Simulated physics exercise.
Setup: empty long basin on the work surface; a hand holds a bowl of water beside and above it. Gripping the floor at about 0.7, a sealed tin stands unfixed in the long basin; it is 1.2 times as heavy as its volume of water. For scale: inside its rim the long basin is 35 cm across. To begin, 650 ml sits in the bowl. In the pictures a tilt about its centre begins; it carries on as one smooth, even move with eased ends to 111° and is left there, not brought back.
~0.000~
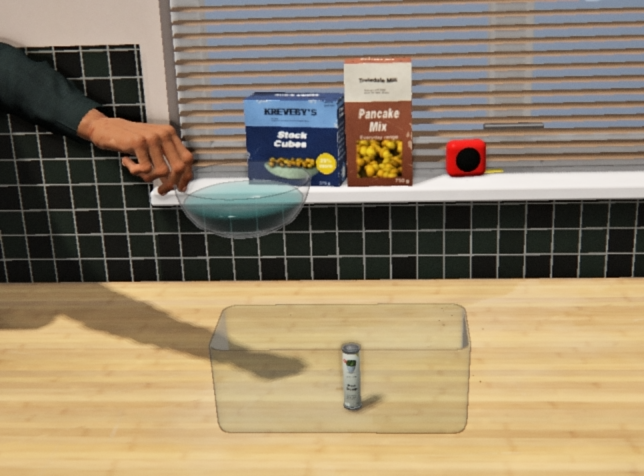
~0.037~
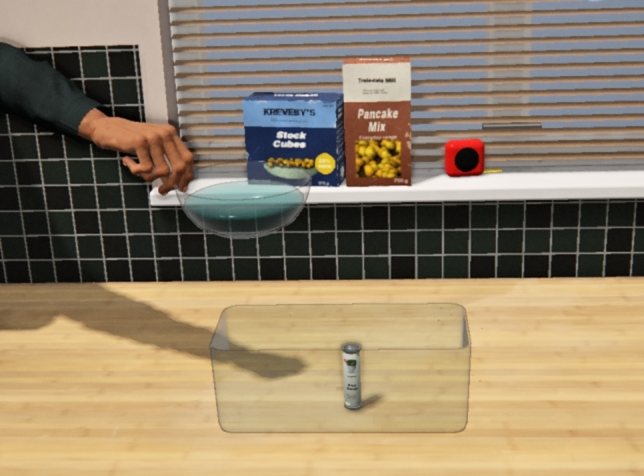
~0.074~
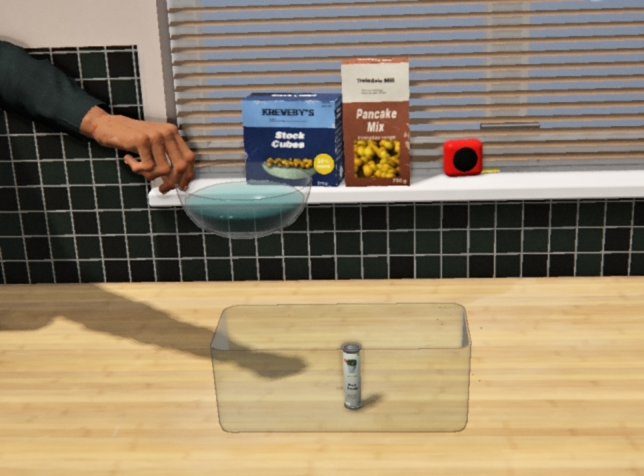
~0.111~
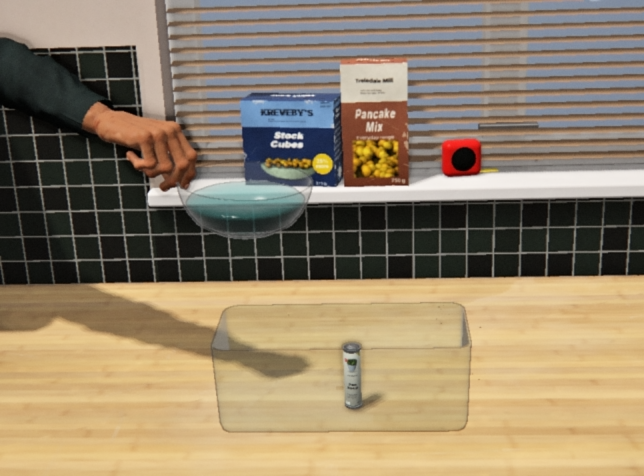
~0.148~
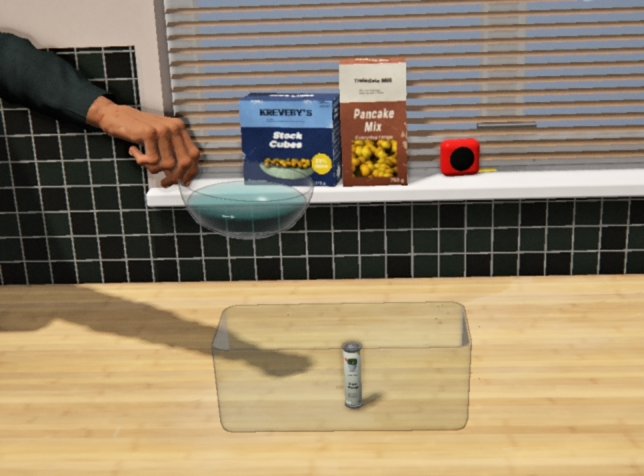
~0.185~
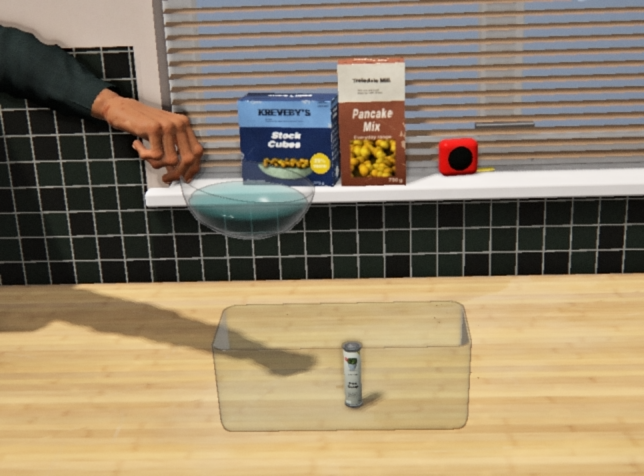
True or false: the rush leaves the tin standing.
True.
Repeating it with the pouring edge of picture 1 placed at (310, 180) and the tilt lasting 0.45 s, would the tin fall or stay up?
It tumbles.
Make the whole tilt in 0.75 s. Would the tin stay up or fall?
The tin would stay balanced.
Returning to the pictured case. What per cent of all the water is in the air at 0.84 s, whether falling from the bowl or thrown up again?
Around 7 percent of it is airborne.
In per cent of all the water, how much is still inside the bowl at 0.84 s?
I reckon near 0 per cent still sits there.
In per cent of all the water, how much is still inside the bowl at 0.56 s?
About 32 percent.
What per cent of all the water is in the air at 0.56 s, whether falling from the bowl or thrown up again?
I'd say close to 56 per cent.
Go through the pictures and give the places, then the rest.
In the first frame, it leans 0°; its right rim is at (310, 180); the water meets the walls at (184, 197) and (304, 195); the long basin's rim runs from (217, 328) to (467, 327); the tin's top is at (351, 351).
In the second frame, it leans 0°; its right rim is at (310, 180); the water meets the walls at (185, 197) and (305, 195).
In the third frame, it leans 2°; its right rim is at (311, 182); the water meets the walls at (185, 196) and (306, 195).
In the fourth frame, it leans 4°; its right rim is at (312, 184); the water meets the walls at (187, 196) and (307, 197).
In the fifth frame, it leans 7°; its right rim is at (313, 187); the water meets the walls at (188, 195) and (308, 198).
In the sixth frame, it leans 10°; its right rim is at (314, 191); the water meets the walls at (189, 194) and (309, 199).
After 0.56 s the tilt is 72° and 33 per cent is still to pour; the tin stands where it began.
After 0.84 s the tilt is 108° and 0 per cent is still to pour; the tin stands 1 cm from where it began.
After 1.13 s the tilt is 111° and 0 per cent is still to pour; the tin stands where it began.
After 1.45 s the tilt is 111° and 0 per cent is still to pour; the tin stands where it began.
In the end the tin stands where it began.
